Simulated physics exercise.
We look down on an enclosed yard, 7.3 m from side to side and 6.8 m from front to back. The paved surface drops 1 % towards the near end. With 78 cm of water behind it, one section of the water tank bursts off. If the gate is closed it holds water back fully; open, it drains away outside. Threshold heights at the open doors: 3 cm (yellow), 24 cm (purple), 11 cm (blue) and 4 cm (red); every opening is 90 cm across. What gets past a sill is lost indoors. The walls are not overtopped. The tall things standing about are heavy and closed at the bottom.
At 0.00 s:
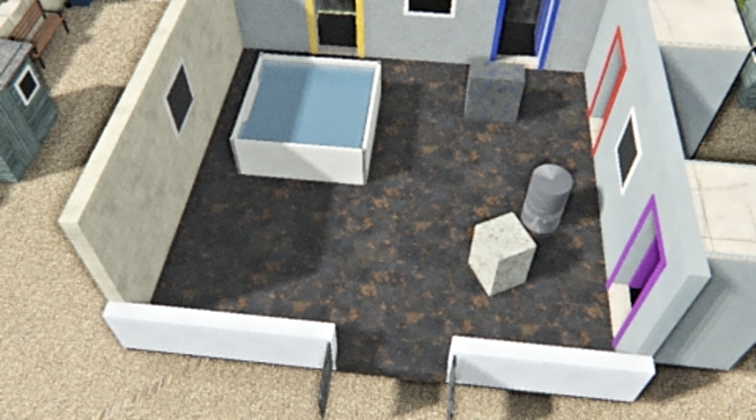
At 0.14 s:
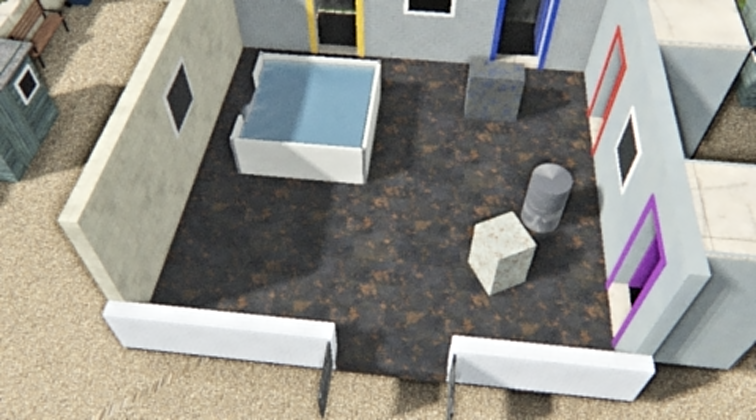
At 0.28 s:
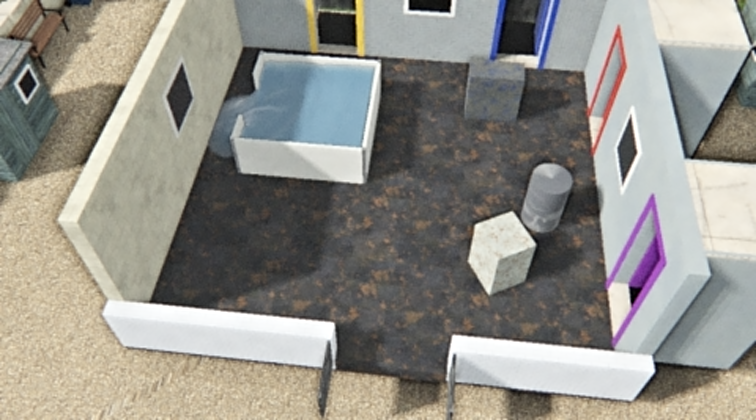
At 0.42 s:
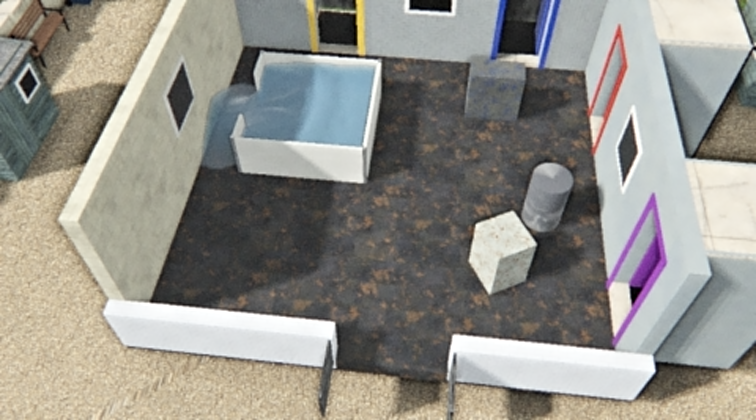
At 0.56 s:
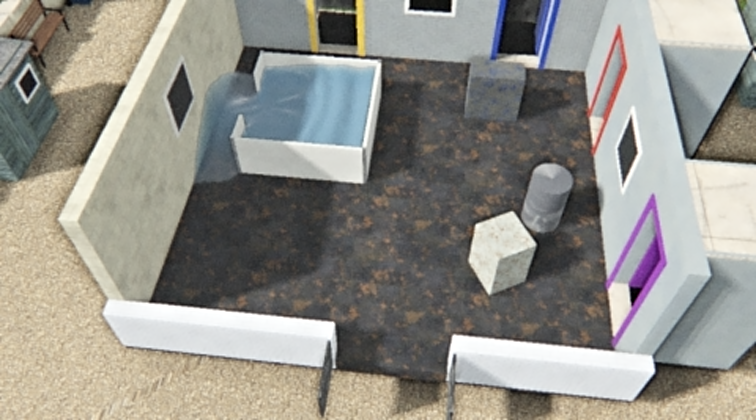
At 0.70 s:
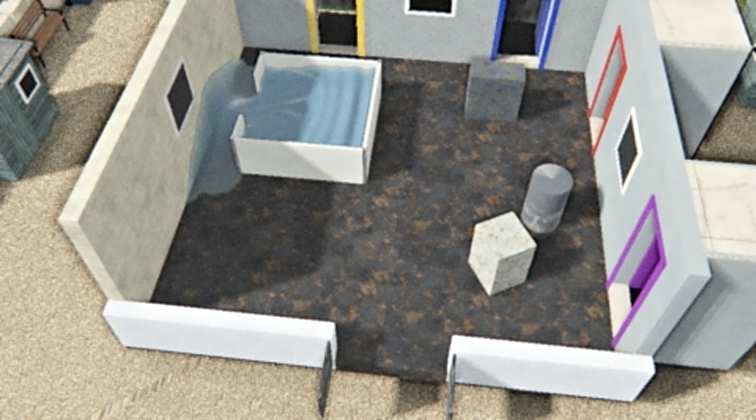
In a walled yard with a dark, mottled floor, still water fills a white-sided tank near the back left. A section of the tank's left side gives way, and water pours through the gap to the left wall, then spreads along it toward the near end as ripples cross the tank.
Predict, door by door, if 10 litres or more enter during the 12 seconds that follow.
Door by door: At the yellow door it passes the limit; at the purple door it stays under the limit; at the blue door it does not reach the limit; at the red door it exceeds the limit.
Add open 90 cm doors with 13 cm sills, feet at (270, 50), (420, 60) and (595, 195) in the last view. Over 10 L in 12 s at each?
In that order: Above, under, below.
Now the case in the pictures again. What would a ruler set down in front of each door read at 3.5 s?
In cm: Yellow 9, purple 0, blue 3, red 0.
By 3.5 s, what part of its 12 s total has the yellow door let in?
Some 40 per cent by then.
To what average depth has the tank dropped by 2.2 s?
Roughly 44 cm on average.
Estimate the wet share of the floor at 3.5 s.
Some 50 per cent of it.
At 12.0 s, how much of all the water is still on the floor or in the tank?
Roughly 88 in a hundred.
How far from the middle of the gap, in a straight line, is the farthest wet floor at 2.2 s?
Roughly 4.8 m.
After 1.4 s water covers 20 % of the floor and is deepest (63 cm) near (226, 122); yellow door 2 cm at the sill, 0 L in, purple door not reached, blue door not reached, red door not reached.
After 2.2 s water covers 35 % of the floor and is deepest (48 cm) near (224, 128); yellow door 11 cm at the sill, 7 L in, purple door not reached, blue door not reached, red door not reached.
After 3.5 s water covers 50 % of the floor and is deepest (36 cm) near (215, 128); yellow door 9 cm at the sill, 37 L in, purple door not reached, blue door 3 cm at the sill, 0 L in, red door not reached.
After 7.0 s water covers 90 % of the floor and is deepest (20 cm) near (215, 128); yellow door 6 cm at the sill, 80 L in, purple door 10 cm at the sill, 0 L in, blue door 8 cm at the sill, 1 L in, red door 10 cm at the sill, 26 L in.
After 12.0 s water covers 100 % of the floor and is deepest (16 cm) near (551, 370); yellow door 4 cm at the sill, 95 L in, purple door 12 cm at the sill, 0 L in, blue door 7 cm at the sill, 2 L in, red door 9 cm at the sill, 95 L in.
